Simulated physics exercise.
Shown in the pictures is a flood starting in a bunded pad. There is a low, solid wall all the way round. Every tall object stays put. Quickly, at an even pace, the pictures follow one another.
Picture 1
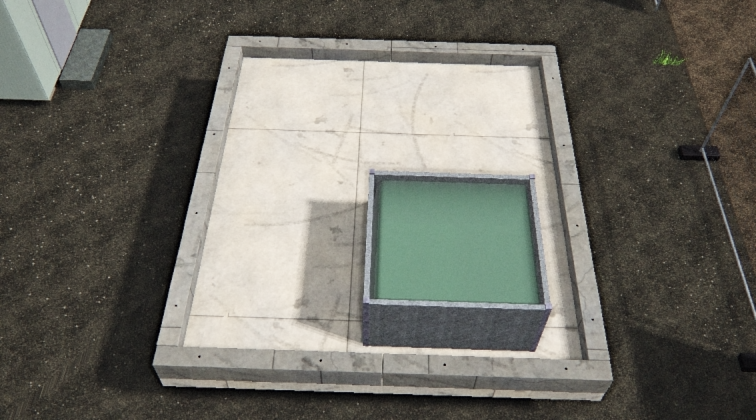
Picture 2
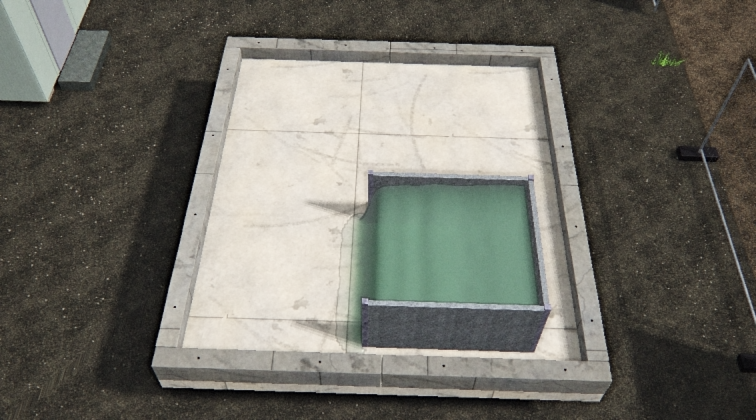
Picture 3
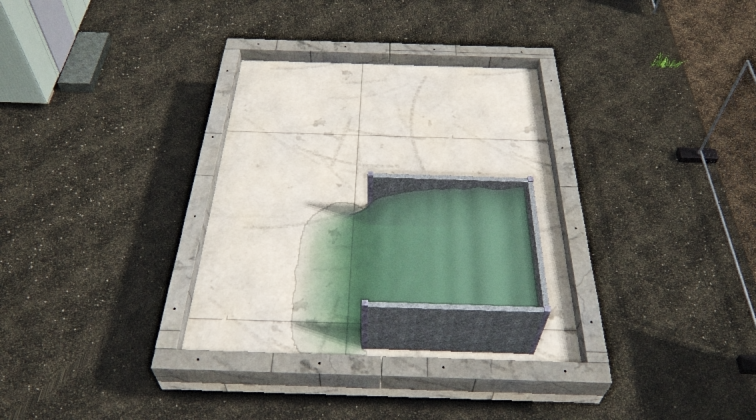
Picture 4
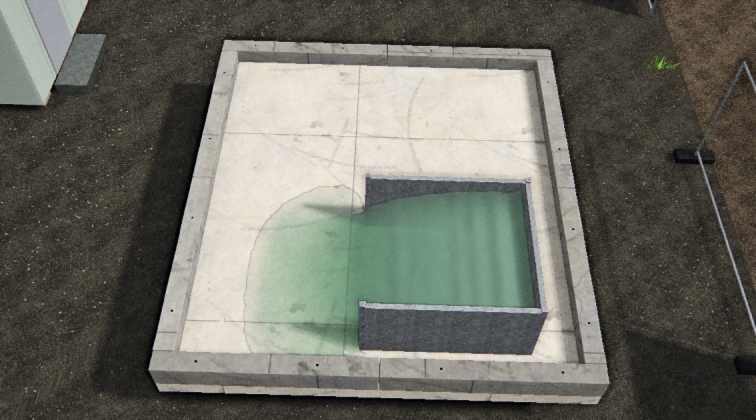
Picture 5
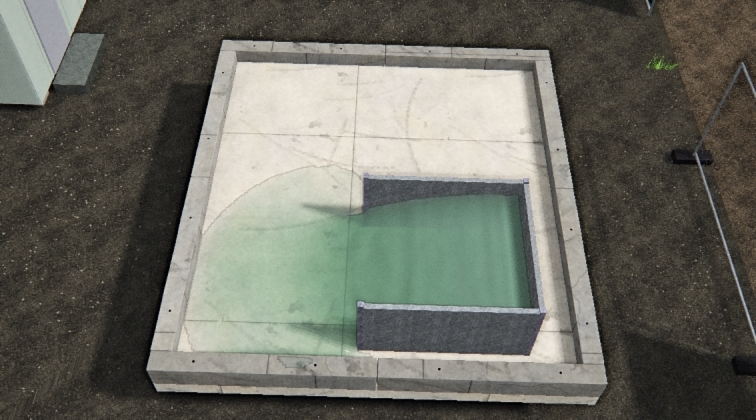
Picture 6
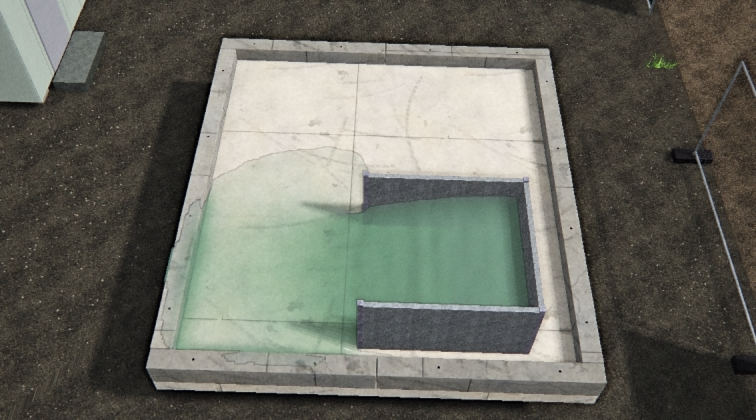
Green water pouring from the open left side of a small square tank, spreading leftward across a pale walled pad.
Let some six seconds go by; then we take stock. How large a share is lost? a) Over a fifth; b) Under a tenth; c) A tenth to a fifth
Option a: Over a fifth.
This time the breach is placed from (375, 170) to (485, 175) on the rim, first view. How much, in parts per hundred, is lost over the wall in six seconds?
Roughly 14 %.
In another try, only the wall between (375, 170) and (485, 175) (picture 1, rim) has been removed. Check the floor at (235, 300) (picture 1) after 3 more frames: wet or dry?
There: Clear.
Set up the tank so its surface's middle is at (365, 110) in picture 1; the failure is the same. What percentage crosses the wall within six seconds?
Roughly 38 %.
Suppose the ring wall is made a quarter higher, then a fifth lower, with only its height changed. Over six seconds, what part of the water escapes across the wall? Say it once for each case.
First try 18 per cent, second try 38 per cent.
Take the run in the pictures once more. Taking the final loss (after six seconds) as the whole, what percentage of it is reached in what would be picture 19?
Note - share reached: 80 %.
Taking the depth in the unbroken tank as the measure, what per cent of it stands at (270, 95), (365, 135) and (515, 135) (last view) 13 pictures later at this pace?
I'd put them at close to 10 per cent, then 0 per cent, then 0 per cent.
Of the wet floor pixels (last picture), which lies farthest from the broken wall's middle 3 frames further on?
Near (227, 116).
A moment on, water covers 35 % of the floor; the low wall has let 0 % over.
Next, water covers 35 % of the floor; the low wall has let 5 % over.
Then, water covers 45 % of the floor; the low wall has let 21 % over.
Later, water covers 65 % of the floor; the low wall has let 26 % over.
In the end, water covers 75 % of the floor; the low wall has let 26 % over.
